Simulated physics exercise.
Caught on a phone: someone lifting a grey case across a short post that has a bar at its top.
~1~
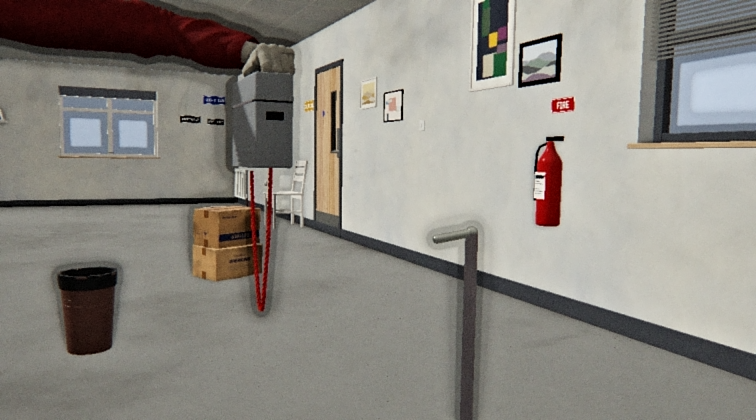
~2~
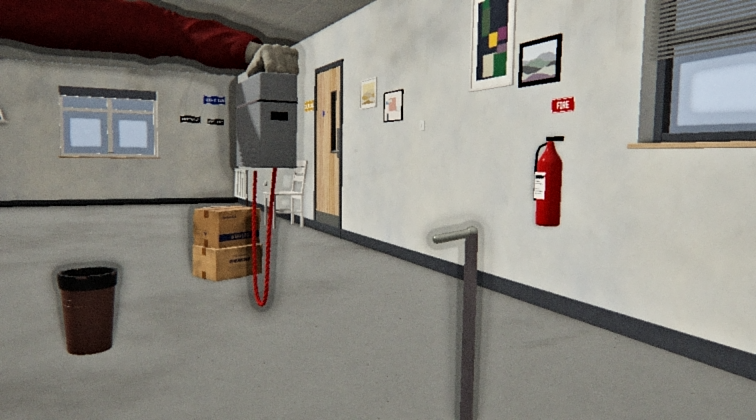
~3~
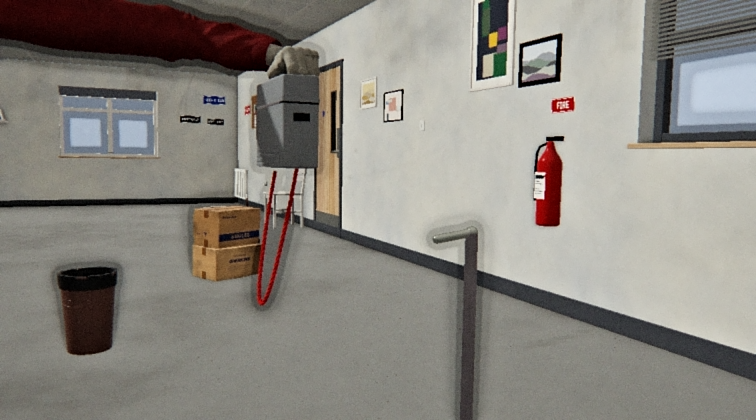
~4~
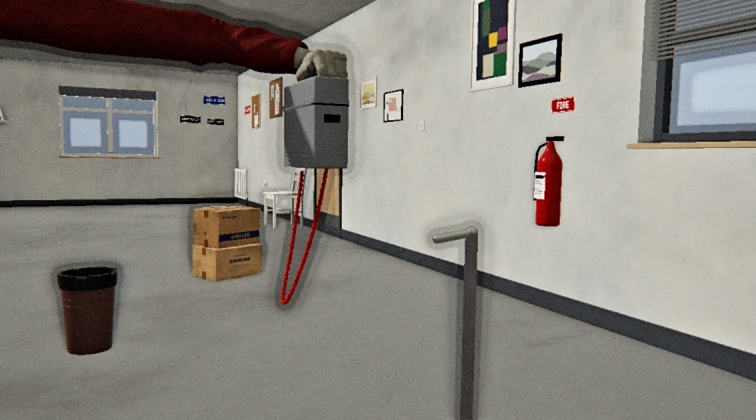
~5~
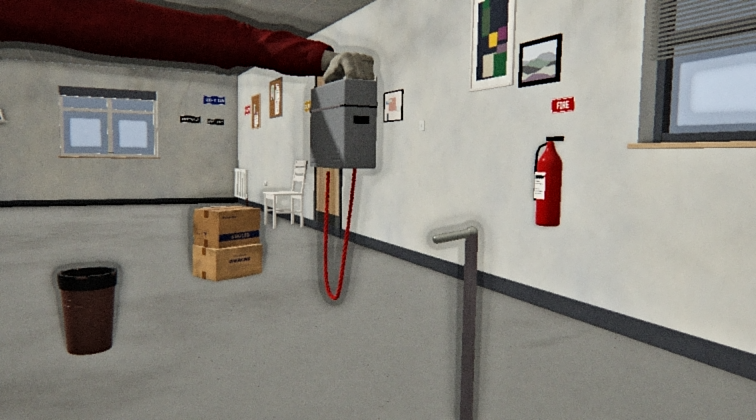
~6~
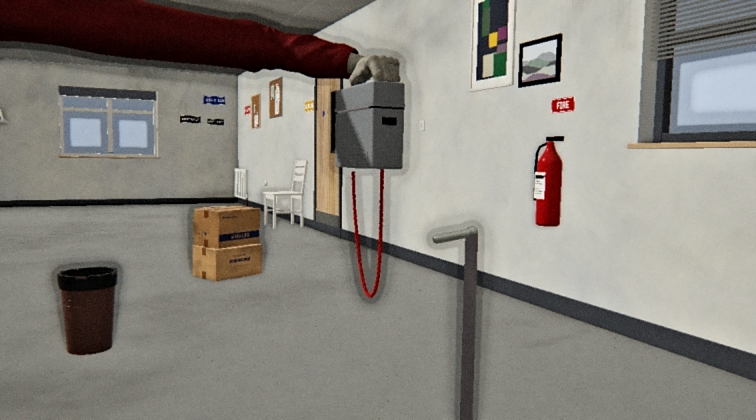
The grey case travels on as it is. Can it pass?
As it turns out, the grey case snags on the hook.
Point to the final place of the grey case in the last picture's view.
At about (547, 135).
Then, 0.52 s later than the last view, case nearing the post near (438, 130).
Then, 1.06 s later than the last view, case past the post near (503, 133).
Finally, case past the post near (547, 135); loop tight round the post, hand stopped. The grey case gets caught.
